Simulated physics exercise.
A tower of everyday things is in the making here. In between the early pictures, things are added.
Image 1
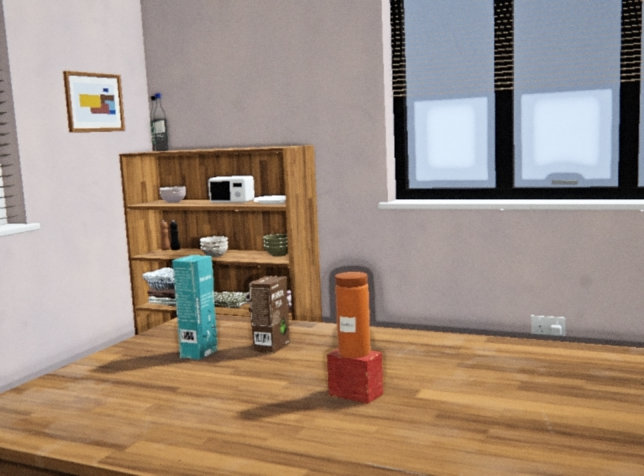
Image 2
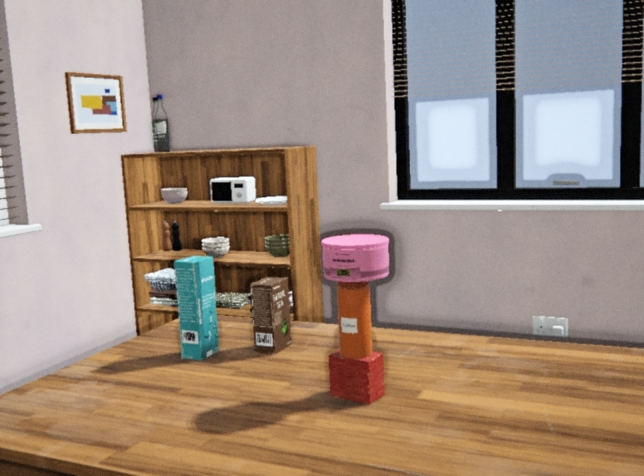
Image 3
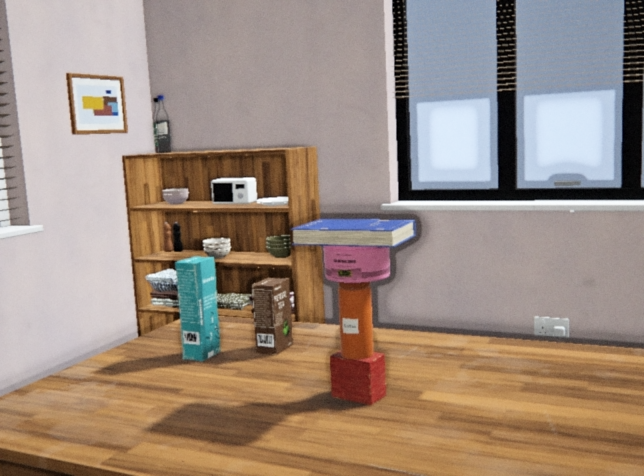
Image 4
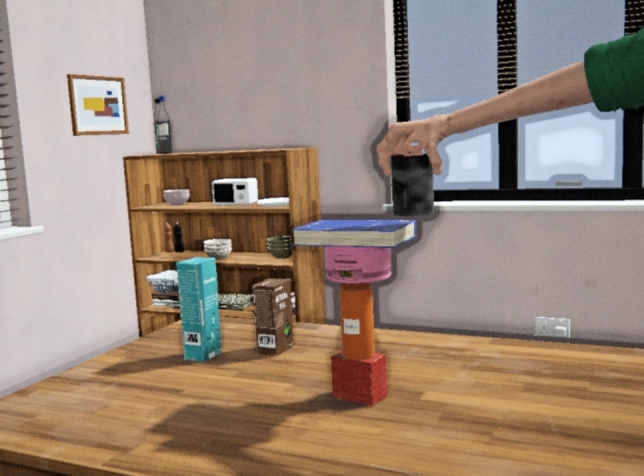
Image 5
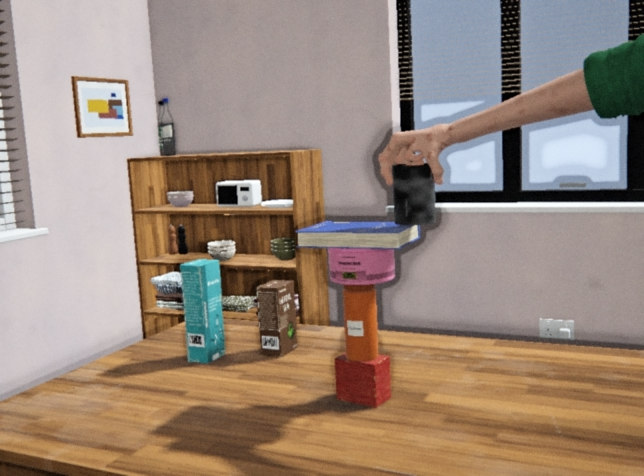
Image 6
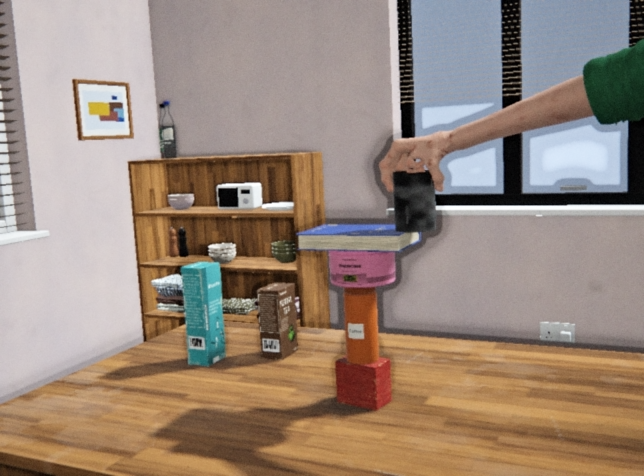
A hand and forearm in a green sleeve reach in from the right of a room with a wooden table, seen from slightly above, with a shelf and window behind. On the table, teal and brown boxes stand left of a red block, orange jar, pink round container and blue book, stacked upward one by one. The hand lowers a black cup slightly onto the book's right end, still gripping it, as the view shifts very slightly.
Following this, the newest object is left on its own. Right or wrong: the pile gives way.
Right.
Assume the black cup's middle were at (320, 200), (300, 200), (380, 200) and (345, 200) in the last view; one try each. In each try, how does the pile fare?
The pile does not fall on try one, goes down on try two, does not fall on try three and does not fall on try four.
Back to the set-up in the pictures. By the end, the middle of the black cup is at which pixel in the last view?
Near (450, 393).
Then, 0.30 s on from there, black cup turned 41° from how it was put near (433, 213).
Then, 0.50 s on from there, black cup now fallen.
Then, 1.10 s on from there, nothing new.
In the end, fallen, black cup; the other 6 unmoved. At the end, from the last picture's camera, black cup near (450, 393). The pile loses its balance.
